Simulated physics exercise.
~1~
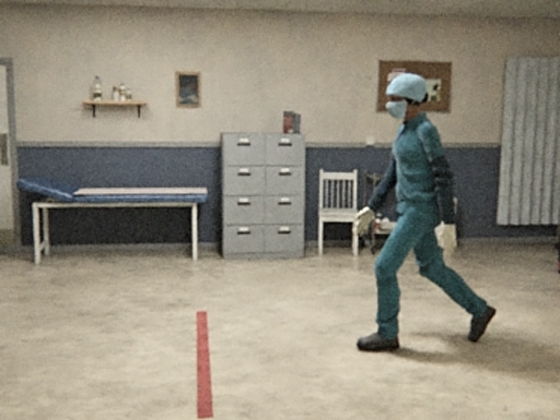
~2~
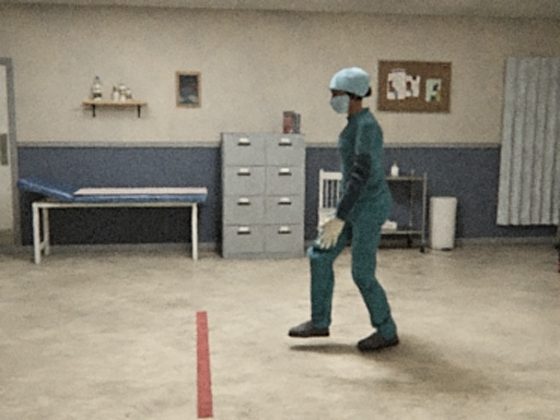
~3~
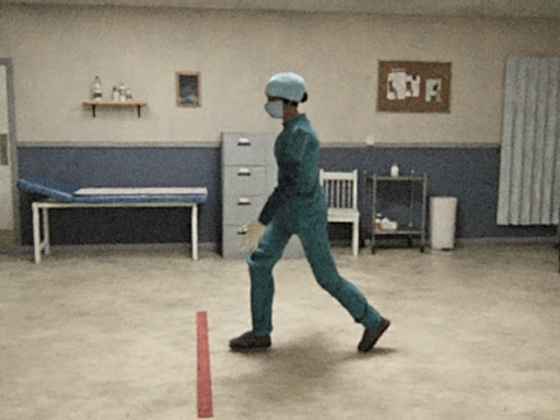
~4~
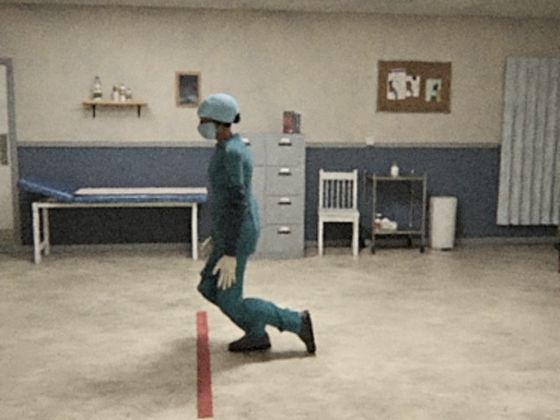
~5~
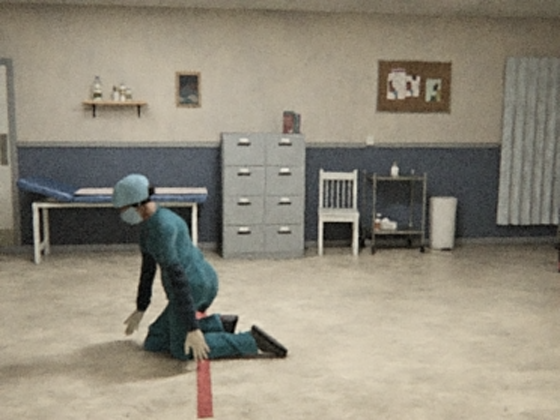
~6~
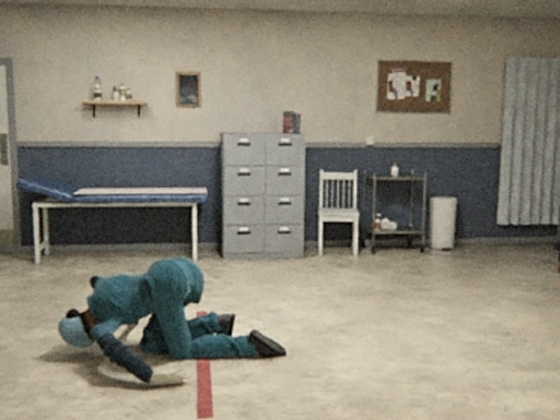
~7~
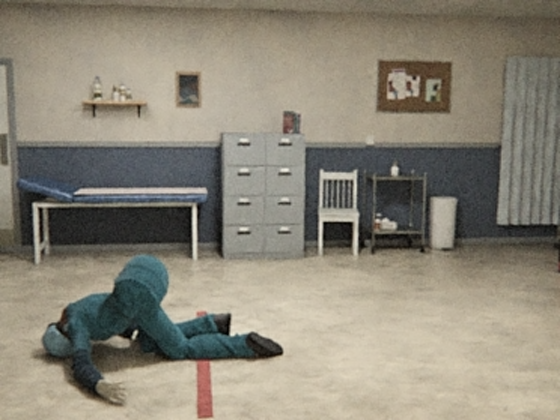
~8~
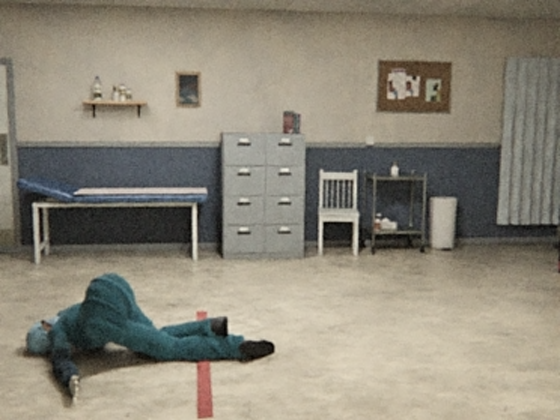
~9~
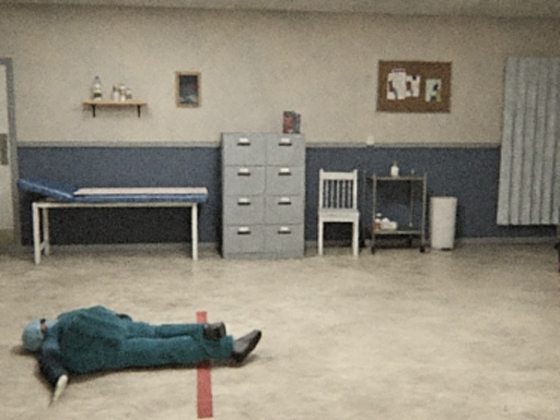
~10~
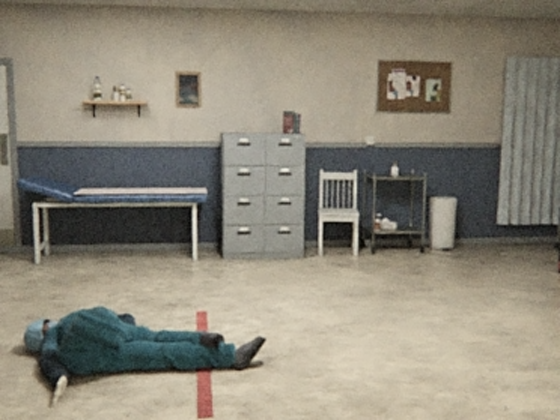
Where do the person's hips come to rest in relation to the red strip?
The hips come to rest beyond the red strip, on its left side, while the lower legs lie across it.
The clip opens in a clinic-like room with a cot, a grey filing cabinet and a white chair, as a person in teal scrubs, a cap and a mask walks left toward a red strip on the floor. Nearing the strip, the person's knees buckle and they drop down onto them. The upper body pitches forward past the strip until the head and arms reach the floor, with the hips still raised. The hips then sink and the body flattens. The person ends up lying still, head to the left, with the lower legs across the strip.
